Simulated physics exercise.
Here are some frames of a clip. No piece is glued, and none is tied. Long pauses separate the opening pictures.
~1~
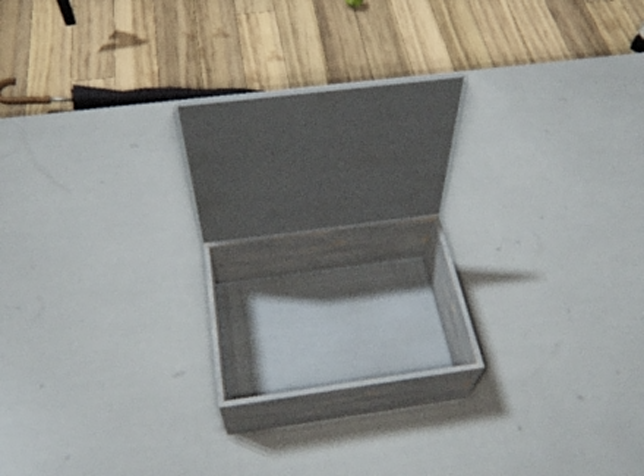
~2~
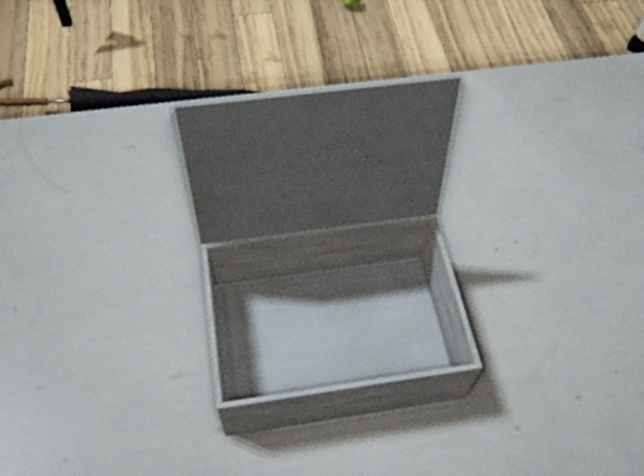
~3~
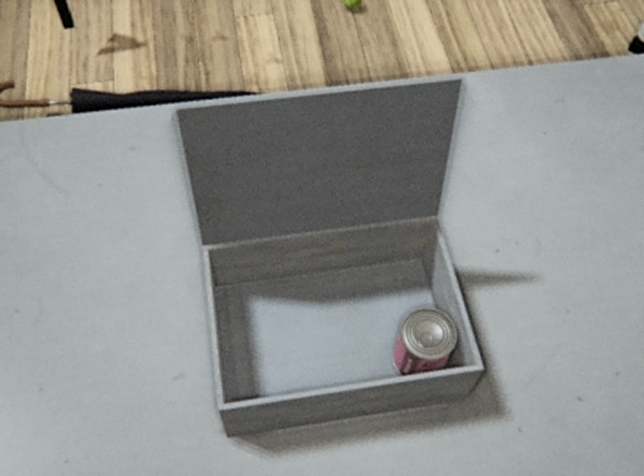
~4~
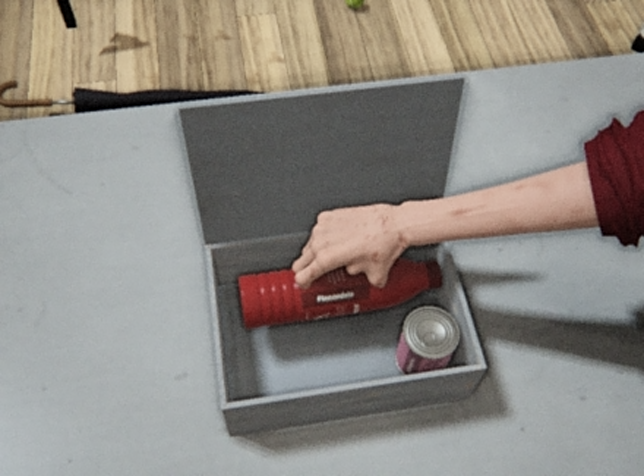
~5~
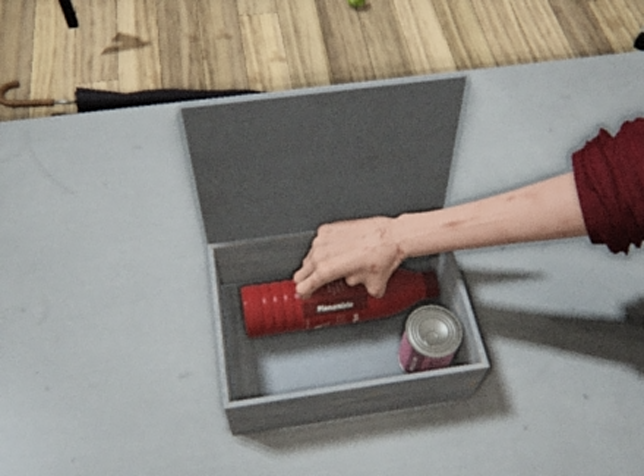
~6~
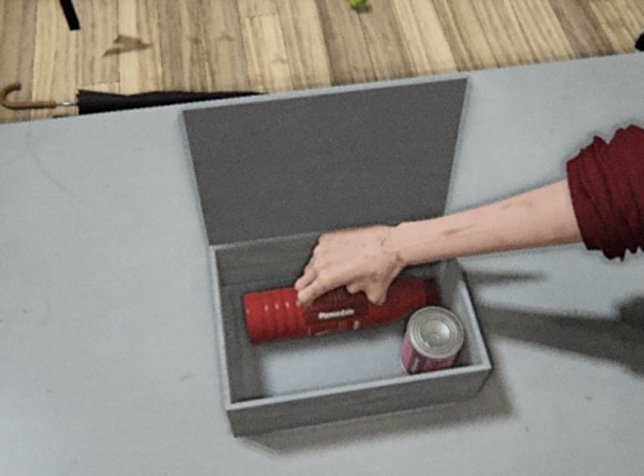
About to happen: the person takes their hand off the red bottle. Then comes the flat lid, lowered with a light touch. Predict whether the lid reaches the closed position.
My guess is the lid ends up seated.
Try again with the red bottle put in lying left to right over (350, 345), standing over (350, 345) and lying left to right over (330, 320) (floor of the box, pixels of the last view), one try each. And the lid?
On the first go the lid comes to rest closed, on the second it is stopped short, on the third it comes to rest closed.
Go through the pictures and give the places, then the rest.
In the first picture, the last thing is not in view yet.
In the second picture, the last thing is not in view yet.
In the third picture, the last thing is not in view yet; pink tin (423, 347).
In the fourth picture, on its way; red bottle (342, 288); pink tin (426, 346).
In the fifth picture, on its way; red bottle (341, 298); pink tin (428, 345).
In the sixth picture, in place under the hand; red bottle (342, 305); pink tin (430, 346).
Then, 1.10 s after the last picture, lid starting down.
Then, 1.60 s after the last picture, lid 60° above the rim.
Then, 2.00 s after the last picture, lid 31° above the rim.
Then, 2.30 s after the last picture, lid 7° above the rim.
At rest, lid shut; both in place. Seen from the same camera at the end, red bottle near (342, 303).
